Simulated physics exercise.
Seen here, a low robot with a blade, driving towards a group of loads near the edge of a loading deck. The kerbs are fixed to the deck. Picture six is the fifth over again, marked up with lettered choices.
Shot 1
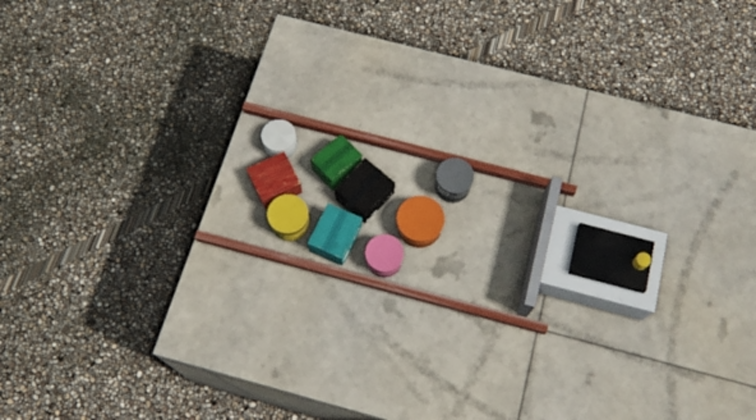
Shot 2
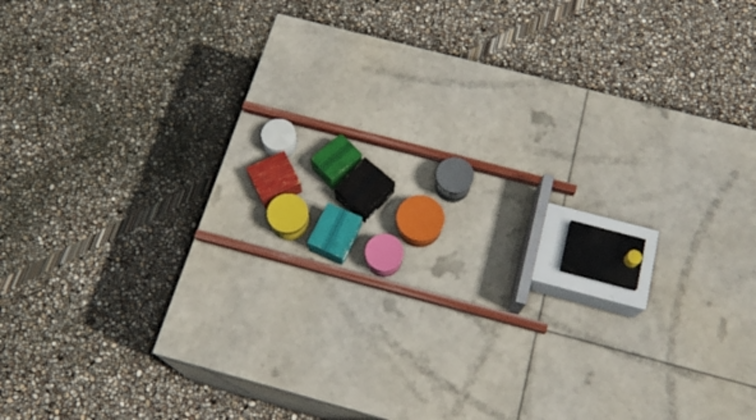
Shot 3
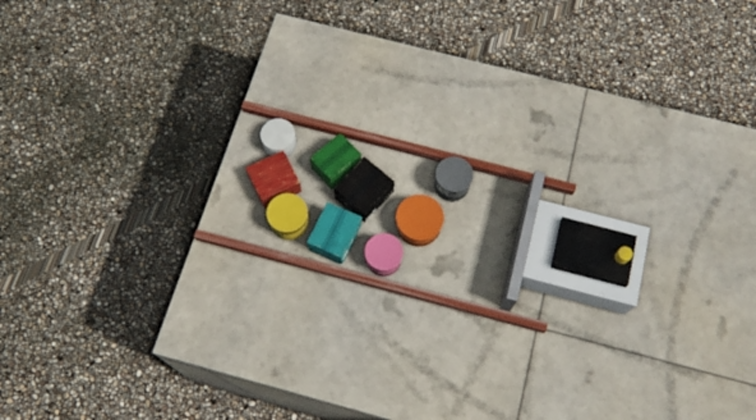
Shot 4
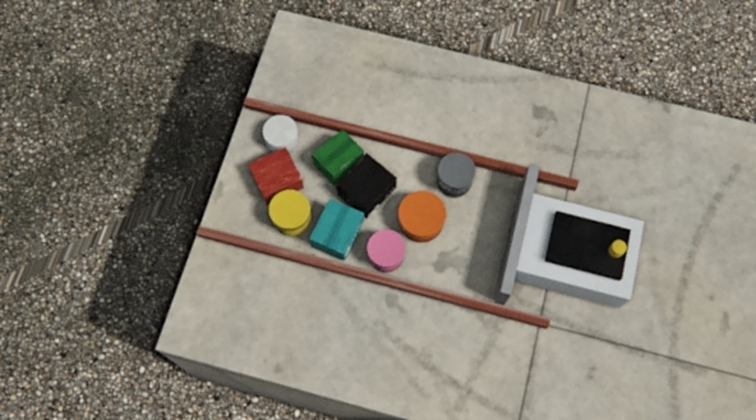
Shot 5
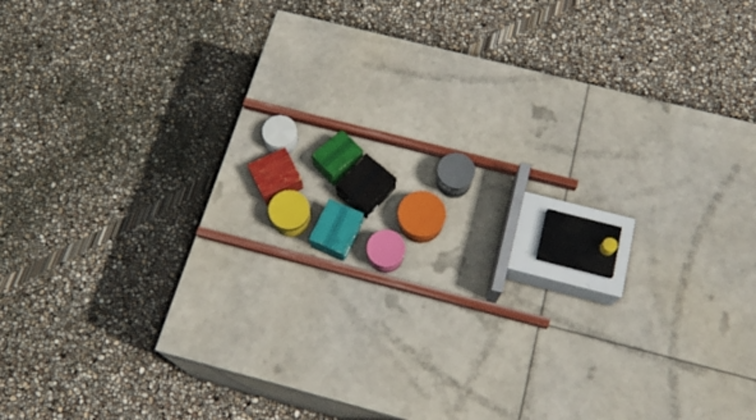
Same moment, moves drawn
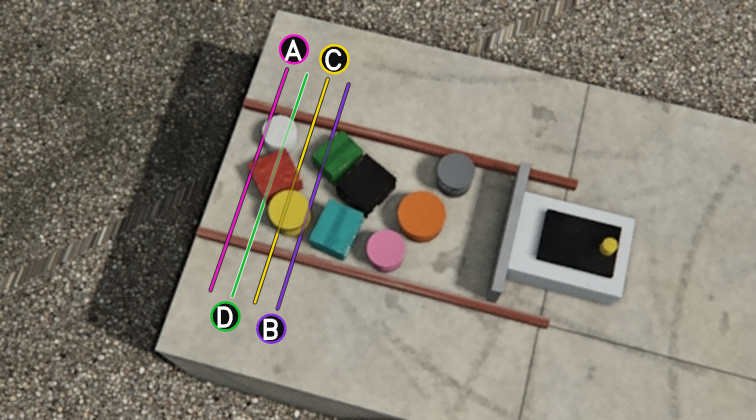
A low white robot with a wide grey blade creeps left between two reddish rails on a concrete deck, covering only a short distance. Ahead of it, a loose cluster of colourful boxes and round containers stays put, and a gap still separates the blade from the nearest ones.
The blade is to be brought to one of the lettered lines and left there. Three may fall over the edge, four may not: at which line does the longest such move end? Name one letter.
No farther than B.
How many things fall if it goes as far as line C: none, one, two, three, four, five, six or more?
Four.
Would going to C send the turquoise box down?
No.
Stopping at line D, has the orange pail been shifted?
Yes.
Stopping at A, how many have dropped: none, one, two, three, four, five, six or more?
In all, six or more.
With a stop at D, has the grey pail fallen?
By then, no.
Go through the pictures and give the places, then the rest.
Orange pail (420, 222); red crate (274, 181); turquoise box (335, 235), in the first picture.
Robot (597, 253); pink pail (384, 256), in the second picture.
Robot (588, 250); green box (336, 161), in the third picture.
Robot (582, 243); white canister (281, 135), in the fourth picture.
Robot (573, 241); orange pail (421, 218); red crate (276, 177); turquoise box (336, 231), in the fifth picture.
On the marked copy, A at (251, 175); B at (315, 191); C at (293, 185); D at (271, 180).
Following B. Soon after the start, robot (501, 223); grey pail (426, 169); orange pail (409, 215).
Later, robot (428, 204); white canister (261, 125); red crate (262, 175).
In the end, robot (376, 191); white canister over the edge; red crate over the edge; two fallen.
As for the rest, A drops six; C drops four; D drops six.
